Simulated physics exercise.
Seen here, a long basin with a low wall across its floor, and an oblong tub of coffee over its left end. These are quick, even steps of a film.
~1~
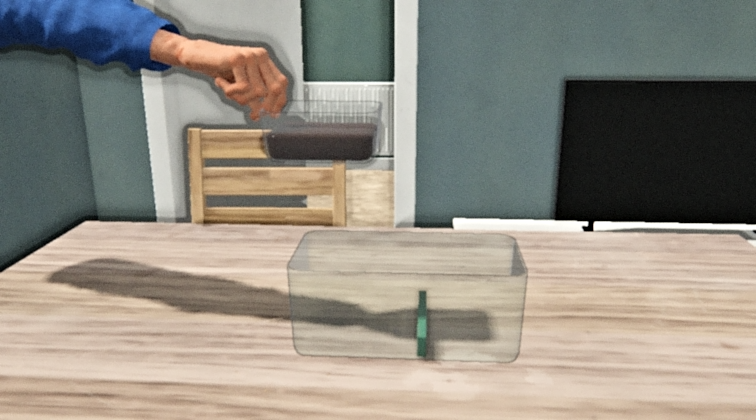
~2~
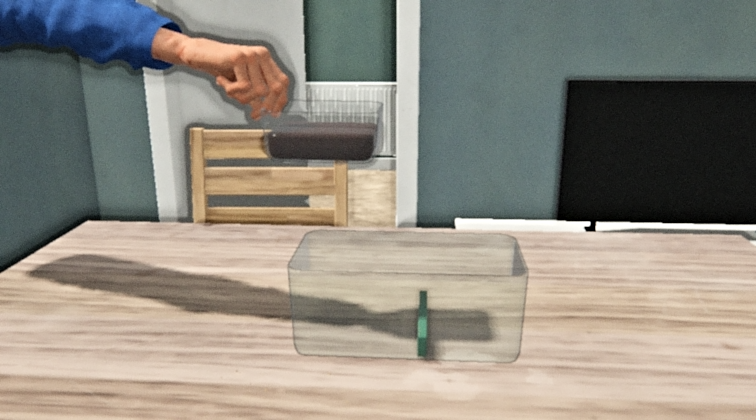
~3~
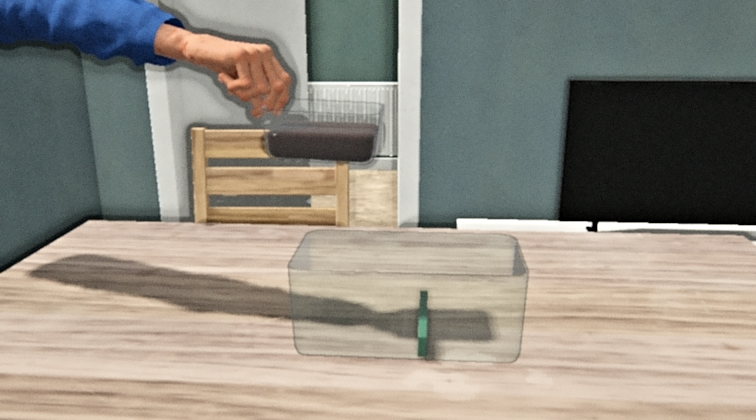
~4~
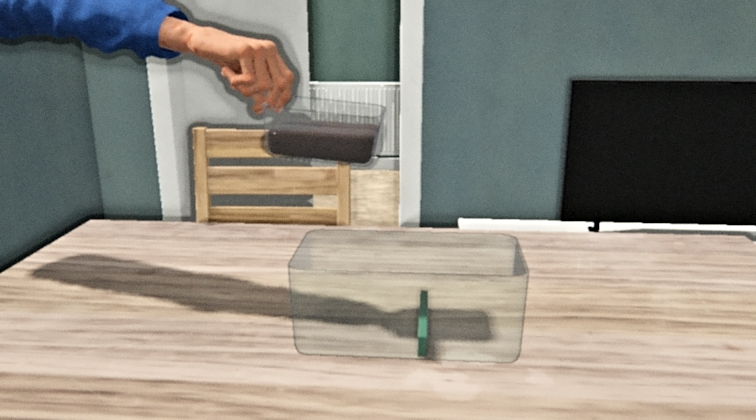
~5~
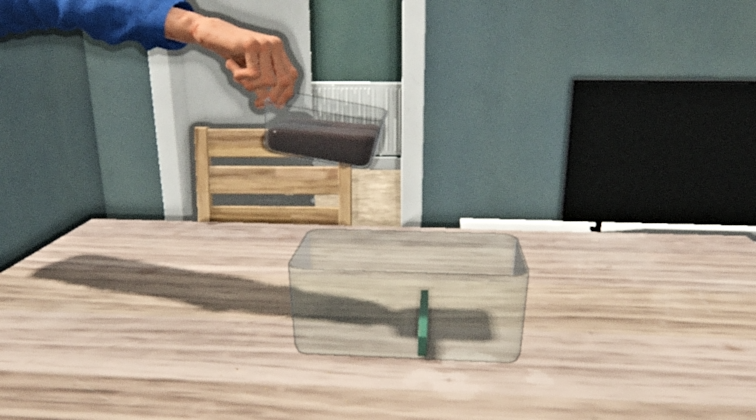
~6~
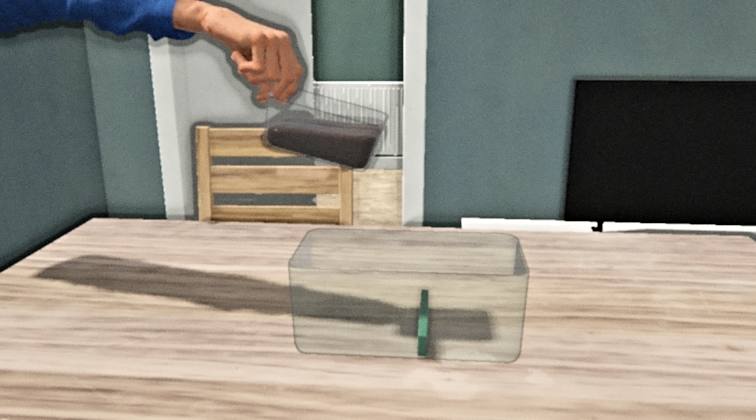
A hand gradually tilts a clear tub of dark coffee rightward above a long basin.
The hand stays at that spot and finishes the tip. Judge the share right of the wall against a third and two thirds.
In the end from a third to two thirds is right of the wall.
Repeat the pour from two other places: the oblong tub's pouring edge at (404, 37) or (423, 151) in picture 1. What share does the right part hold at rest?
About 60 and 70 per cent.
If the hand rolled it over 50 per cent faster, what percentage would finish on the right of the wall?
Near 30 %.
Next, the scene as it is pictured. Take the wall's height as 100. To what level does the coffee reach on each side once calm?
Left about 30, right about 40.
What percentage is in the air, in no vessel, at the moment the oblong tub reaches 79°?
Close to 55 per cent.
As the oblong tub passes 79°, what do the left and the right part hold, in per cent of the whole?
Left: 10 %. Right: 5 %.
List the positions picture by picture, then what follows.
In the first picture, it leans 0°; its right rim is at (380, 109); the coffee meets the walls at (273, 128) and (377, 129); the long basin's rim runs from (297, 250) to (520, 255); the wall's top is at (422, 313).
In the second picture, it leans 1°; its right rim is at (380, 109); the coffee meets the walls at (274, 128) and (377, 129).
In the third picture, it leans 2°; its right rim is at (381, 111); the coffee meets the walls at (274, 127) and (378, 130).
In the fourth picture, it leans 5°; its right rim is at (383, 113); the coffee meets the walls at (275, 125) and (379, 130).
In the fifth picture, it leans 9°; its right rim is at (384, 117); the coffee meets the walls at (276, 124) and (379, 130).
In the sixth picture, it leans 14°; its right rim is at (385, 122); the coffee meets the walls at (275, 123) and (381, 131).
A moment on, the oblong tub is tipped on its side and 33 per cent is still to pour, 9 is left of the wall and 3 right of it.
Next, the oblong tub is tipped right over and 4 per cent is still to pour, 44 is left of the wall and 42 right of it.
Then the oblong tub is tipped right over and 0 per cent is still to pour, 57 is left of the wall and 42 right of it.
Later the oblong tub is tipped right over and 0 per cent is still to pour, 57 is left of the wall and 42 right of it.
In the end 57 per cent lies left of the wall, 42 right of it and 1 outside.
